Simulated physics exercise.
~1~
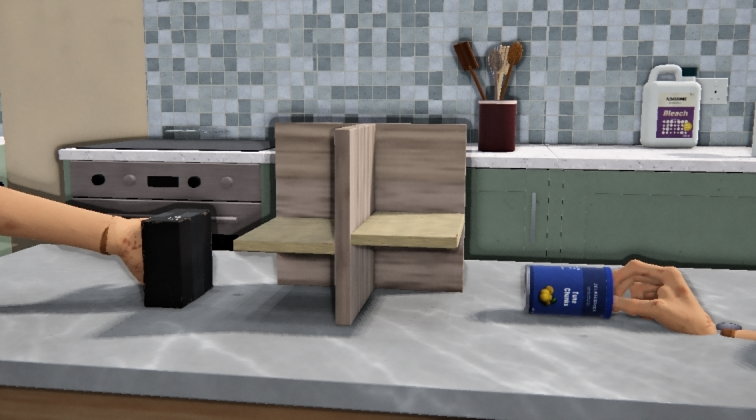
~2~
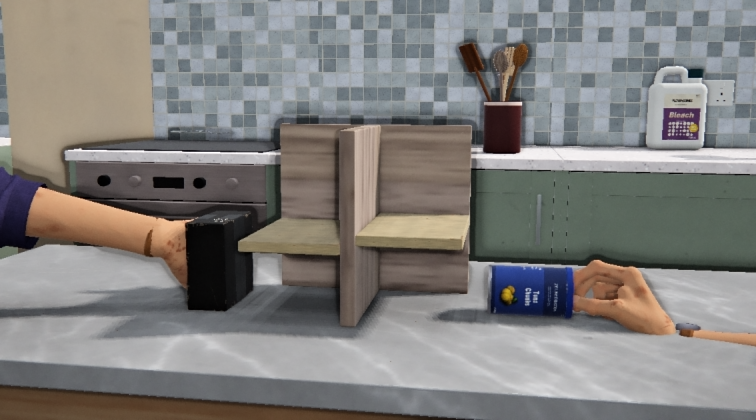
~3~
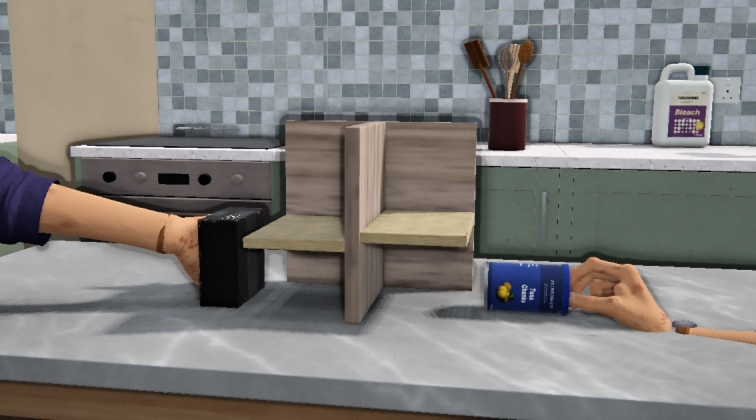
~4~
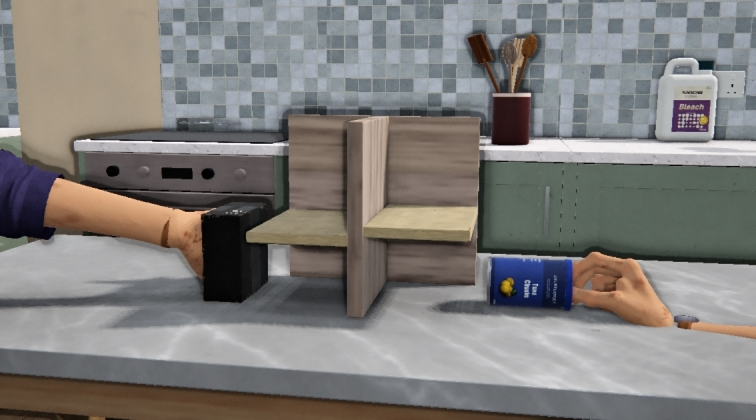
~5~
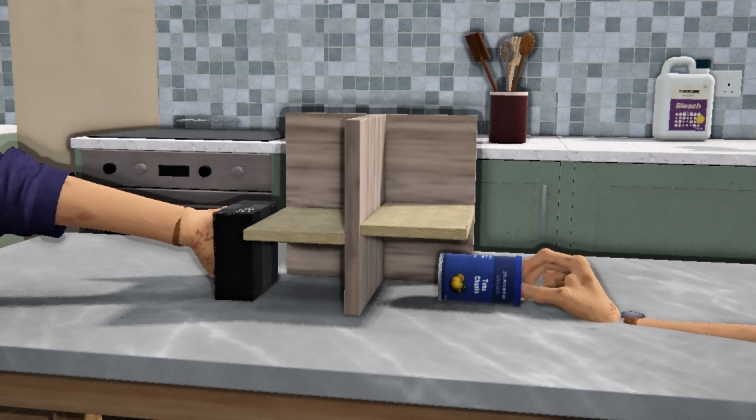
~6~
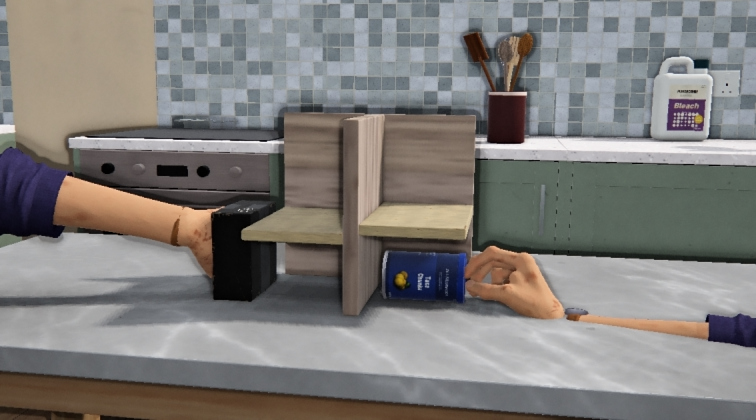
A hand slides a blue tin under the shelf while a black box stops outside.
